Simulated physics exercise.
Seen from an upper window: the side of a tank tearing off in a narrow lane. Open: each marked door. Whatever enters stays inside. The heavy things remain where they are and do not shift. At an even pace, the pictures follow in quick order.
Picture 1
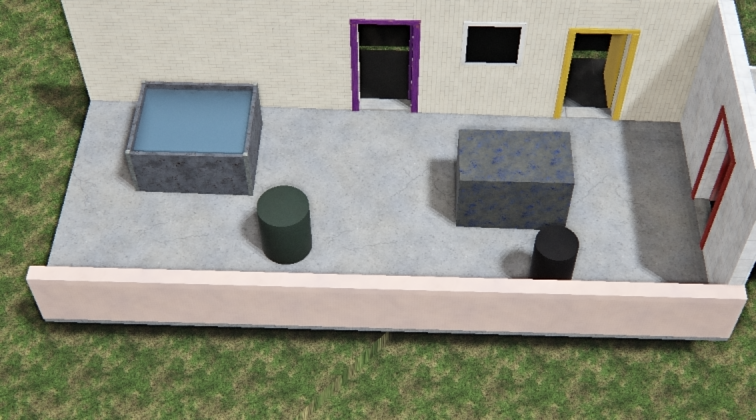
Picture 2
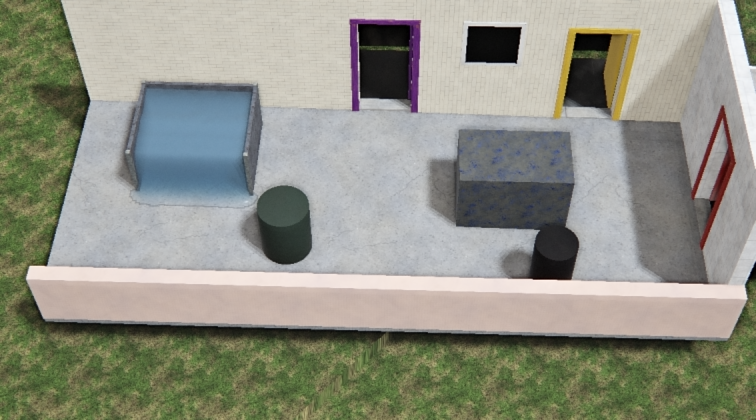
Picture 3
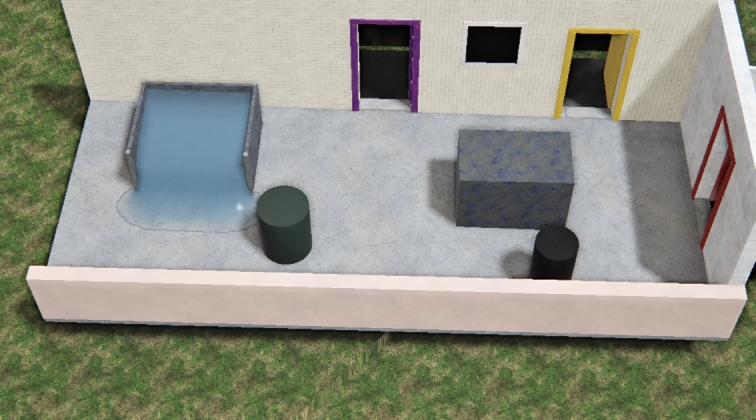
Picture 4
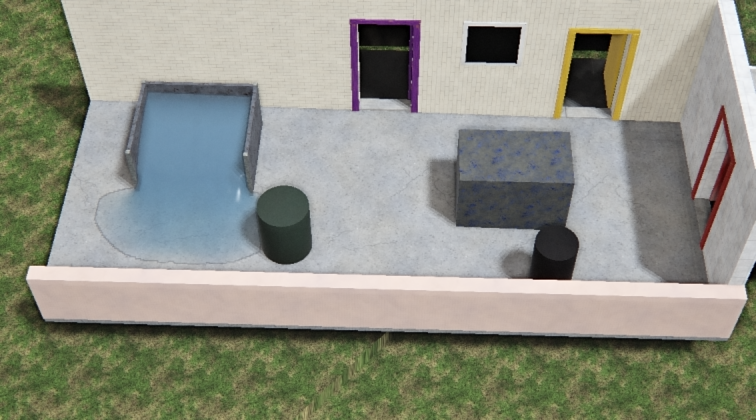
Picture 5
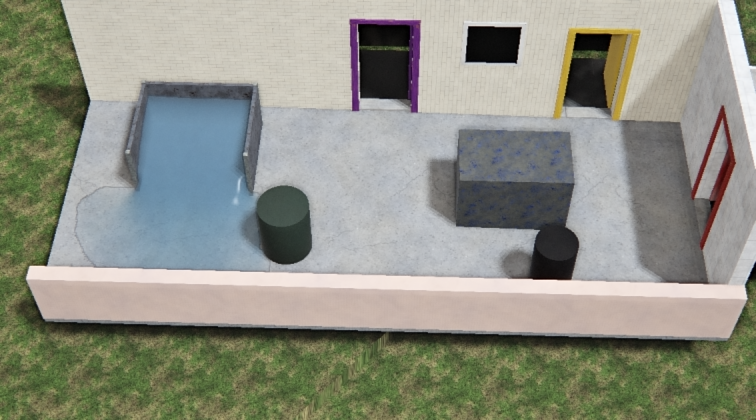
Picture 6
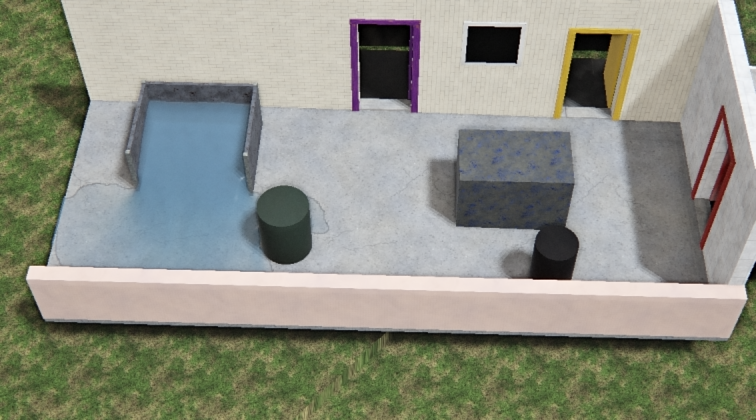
A square grey tank of blue water stands at the left of a pale paved yard, seen from a high, fixed viewpoint. A dark green cylinder stands near it, a speckled block and black cylinder sit to the right, and purple, yellow and red doorways line the walls. The tank's near side disappears, and water pours out, spreading steadily across the paving toward the low pink wall and around the green cylinder.
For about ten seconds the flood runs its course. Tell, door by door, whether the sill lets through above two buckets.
Door by door: The yellow door does not; the purple door does not; the red door does.
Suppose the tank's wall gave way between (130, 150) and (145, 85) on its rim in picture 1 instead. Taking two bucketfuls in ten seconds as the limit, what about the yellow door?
I reckon the yellow door remains short of it.
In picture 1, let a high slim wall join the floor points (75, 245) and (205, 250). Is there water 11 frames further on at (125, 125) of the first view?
Answer: Dry.
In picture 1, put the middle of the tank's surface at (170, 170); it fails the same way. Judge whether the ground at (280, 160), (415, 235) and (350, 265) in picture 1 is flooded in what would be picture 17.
Bone-dry, soaked, soaked.
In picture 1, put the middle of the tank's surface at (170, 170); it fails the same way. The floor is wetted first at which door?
The door meant here is the red-painted one.
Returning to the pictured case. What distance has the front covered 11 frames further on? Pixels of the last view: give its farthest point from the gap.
Close to (528, 308).
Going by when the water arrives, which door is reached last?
It's the yellow-painted one.
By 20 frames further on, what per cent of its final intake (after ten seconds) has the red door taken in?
Something like 0 in a hundred.
A moment on, water covers 25 % of the floor; the yellow door not reached, the purple door not reached, the red door not reached.
Next, water covers 35 % of the floor; the yellow door not reached, the purple door not reached, the red door not reached.
Then, water covers 60 % of the floor; the yellow door not reached, the purple door not reached, the red door wet at the sill, nothing in.
Later, water covers 75 % of the floor; the yellow door wet at the sill, nothing in, the purple door under two buckets in, the red door over two buckets in.
In the end, water covers 80 % of the floor; the yellow door under two buckets in, the purple door under two buckets in, the red door over two buckets in.
